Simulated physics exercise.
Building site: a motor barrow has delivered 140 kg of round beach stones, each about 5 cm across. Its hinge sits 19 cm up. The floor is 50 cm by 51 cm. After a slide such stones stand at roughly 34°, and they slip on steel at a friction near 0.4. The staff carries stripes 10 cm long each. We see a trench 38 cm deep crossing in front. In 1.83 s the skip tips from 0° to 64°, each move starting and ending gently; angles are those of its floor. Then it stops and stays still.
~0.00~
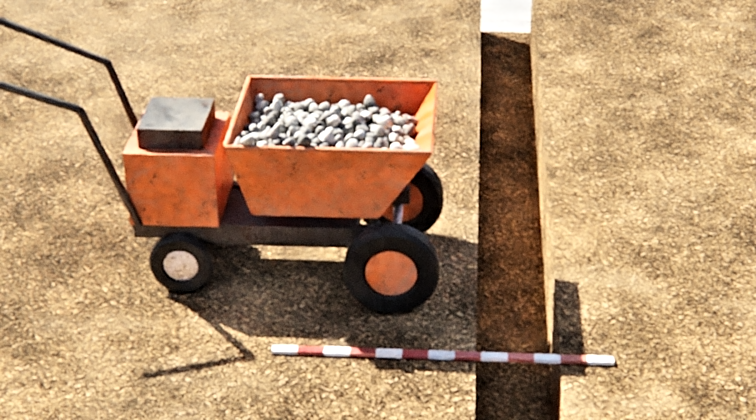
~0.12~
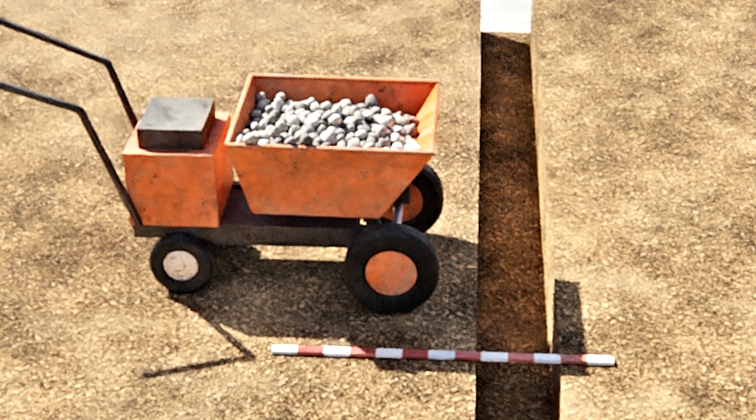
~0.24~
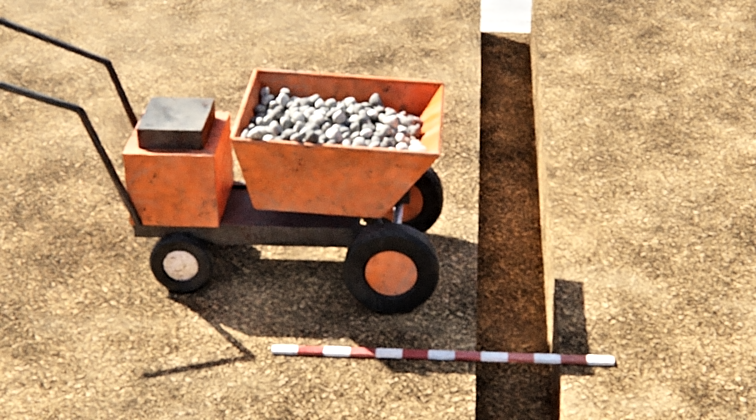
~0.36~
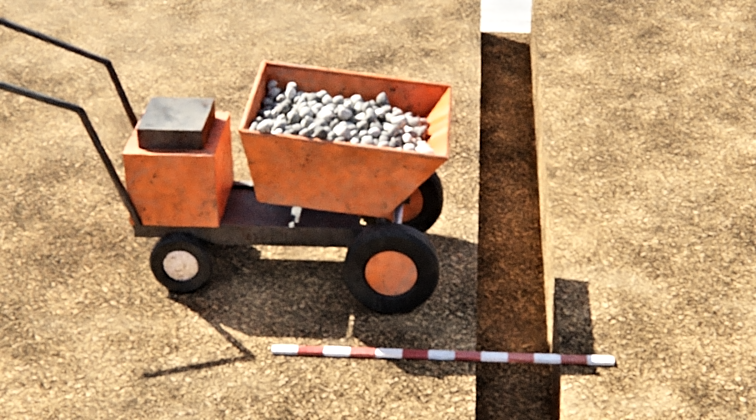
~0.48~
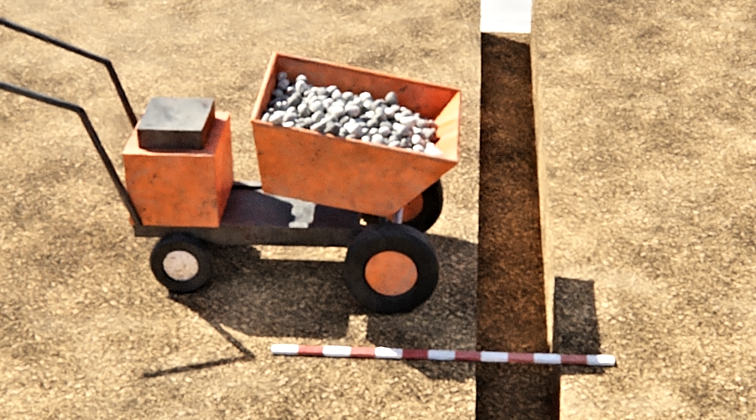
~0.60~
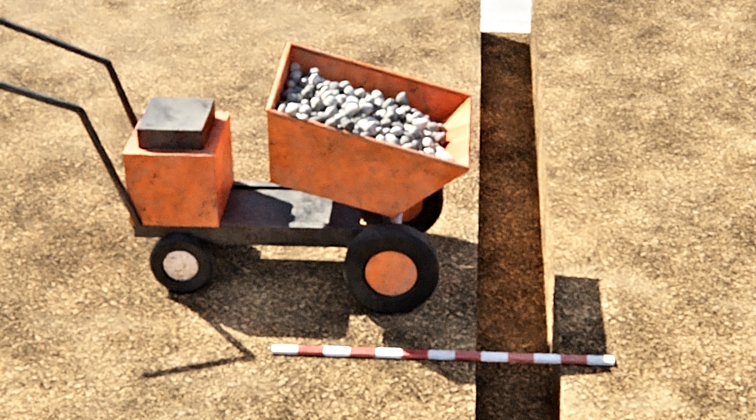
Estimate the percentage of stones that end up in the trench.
Roughly 39 per cent.
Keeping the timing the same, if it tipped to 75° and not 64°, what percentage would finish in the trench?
Roughly 40% would end there.
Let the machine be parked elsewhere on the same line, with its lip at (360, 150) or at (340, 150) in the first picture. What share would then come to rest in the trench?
Around 85% for the first place and 75% for the second.
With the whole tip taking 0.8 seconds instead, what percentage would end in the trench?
Something close to 30 per cent.
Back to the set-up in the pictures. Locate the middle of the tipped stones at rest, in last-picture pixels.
Their centre sits close to (568, 273).
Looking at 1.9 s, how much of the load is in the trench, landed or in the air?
5 per cent, give or take.
After 1.4 s the floor is at 54°; 100 % in the skip; the foremost stones are at (526, 199).
After 1.9 s the floor is at 64°; 65 % in the skip, 6 % in the trench, 29 % past the trench; the foremost stones are at (671, 284).
After 2.3 s the floor is at 64°; 43 % in the skip, 10 % in the trench, 46 % past the trench; the foremost stones are at (737, 283).
After 4.2 s the floor is at 64°; 16 % in the skip, 39 % in the trench, 45 % past the trench; the foremost stones are past the picture's edge.
